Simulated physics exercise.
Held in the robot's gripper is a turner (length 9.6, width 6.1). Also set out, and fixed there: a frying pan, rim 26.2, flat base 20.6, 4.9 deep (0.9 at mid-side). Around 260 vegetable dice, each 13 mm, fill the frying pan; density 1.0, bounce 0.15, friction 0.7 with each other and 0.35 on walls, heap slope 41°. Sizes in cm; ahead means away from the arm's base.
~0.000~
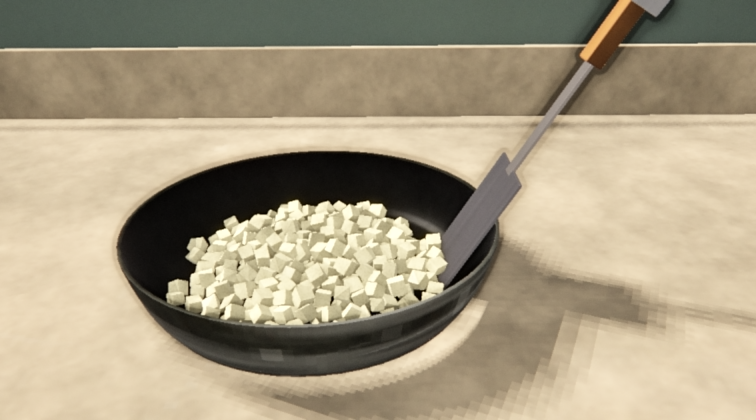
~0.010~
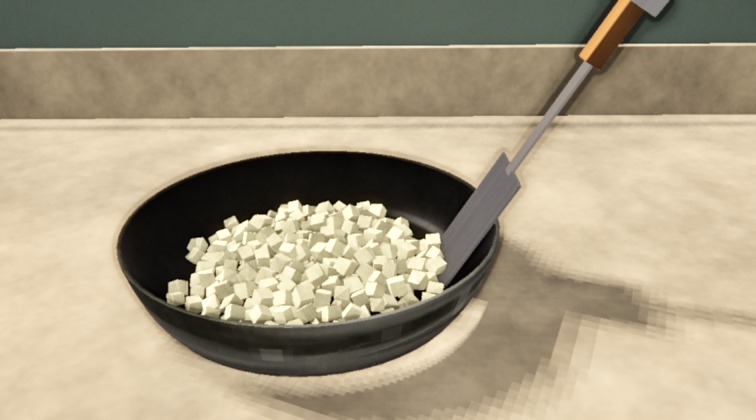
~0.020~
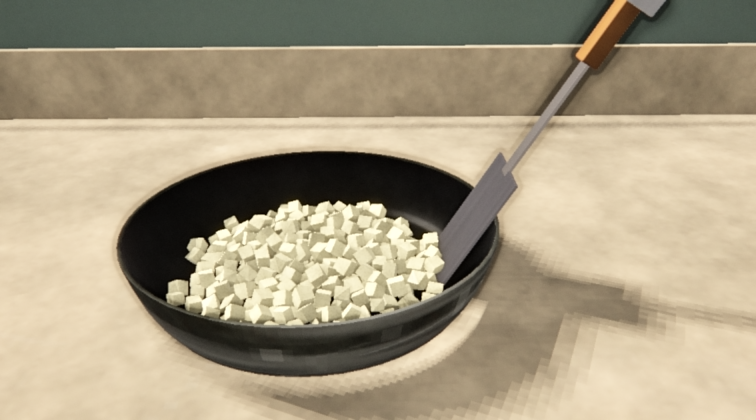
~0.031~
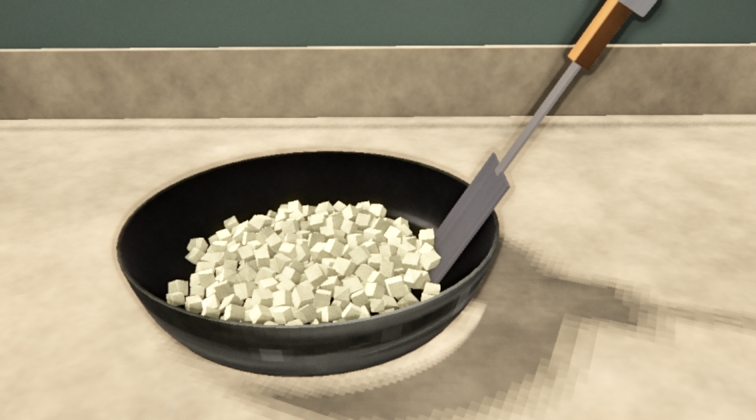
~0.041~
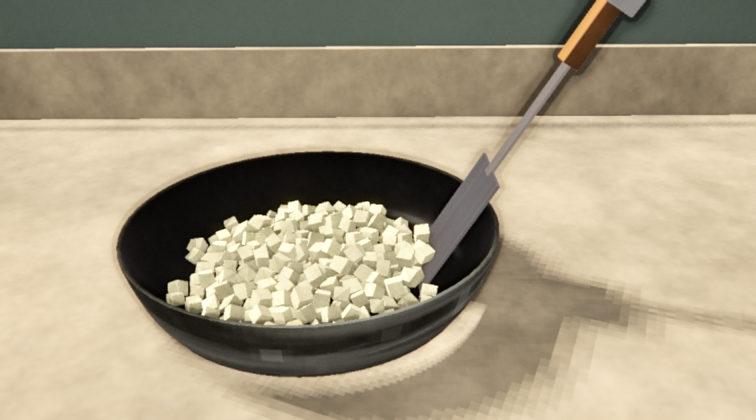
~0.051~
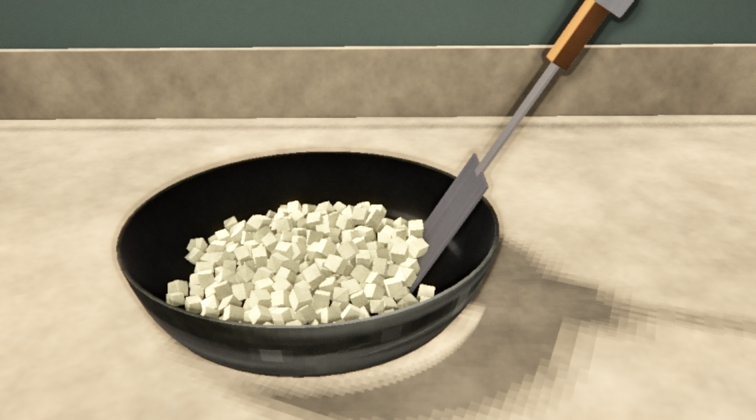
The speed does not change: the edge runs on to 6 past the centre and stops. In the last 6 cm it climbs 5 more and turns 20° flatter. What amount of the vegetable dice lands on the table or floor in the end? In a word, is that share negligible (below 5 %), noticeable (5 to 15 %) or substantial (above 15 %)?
In a word, negligible.
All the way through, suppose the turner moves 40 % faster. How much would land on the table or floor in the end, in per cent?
About 10 in a hundred.
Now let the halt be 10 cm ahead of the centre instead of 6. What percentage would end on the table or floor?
That would give close to 15 per cent.
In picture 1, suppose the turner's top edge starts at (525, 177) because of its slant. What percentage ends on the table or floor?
About 5%.
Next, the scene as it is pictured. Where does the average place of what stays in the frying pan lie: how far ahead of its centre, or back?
What stays is shifted forward by around 4.0 cm.
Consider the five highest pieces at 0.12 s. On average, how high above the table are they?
I'd say close to 5 cm on average.
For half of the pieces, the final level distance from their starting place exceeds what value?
About 3 cm.
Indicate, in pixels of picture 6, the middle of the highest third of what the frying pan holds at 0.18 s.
Centre: Approx. (264, 243) in the last view.
By 0.12 s, sloping 59°, highest piece 5 above the table; 262 in the frying pan.
By 0.18 s, sloping 51°, highest piece 7 above the table; 262 in the frying pan.
By 0.42 s, sloping 39°, highest piece 5 above the table; 259 in the frying pan, 3 on the table or floor.
By 1.47 s, sloping 39°, highest piece 5 above the table; 259 in the frying pan, 3 on the table or floor.
Final count, 259 in the frying pan, 3 on the table or floor. That is 1 % on the table or floor.
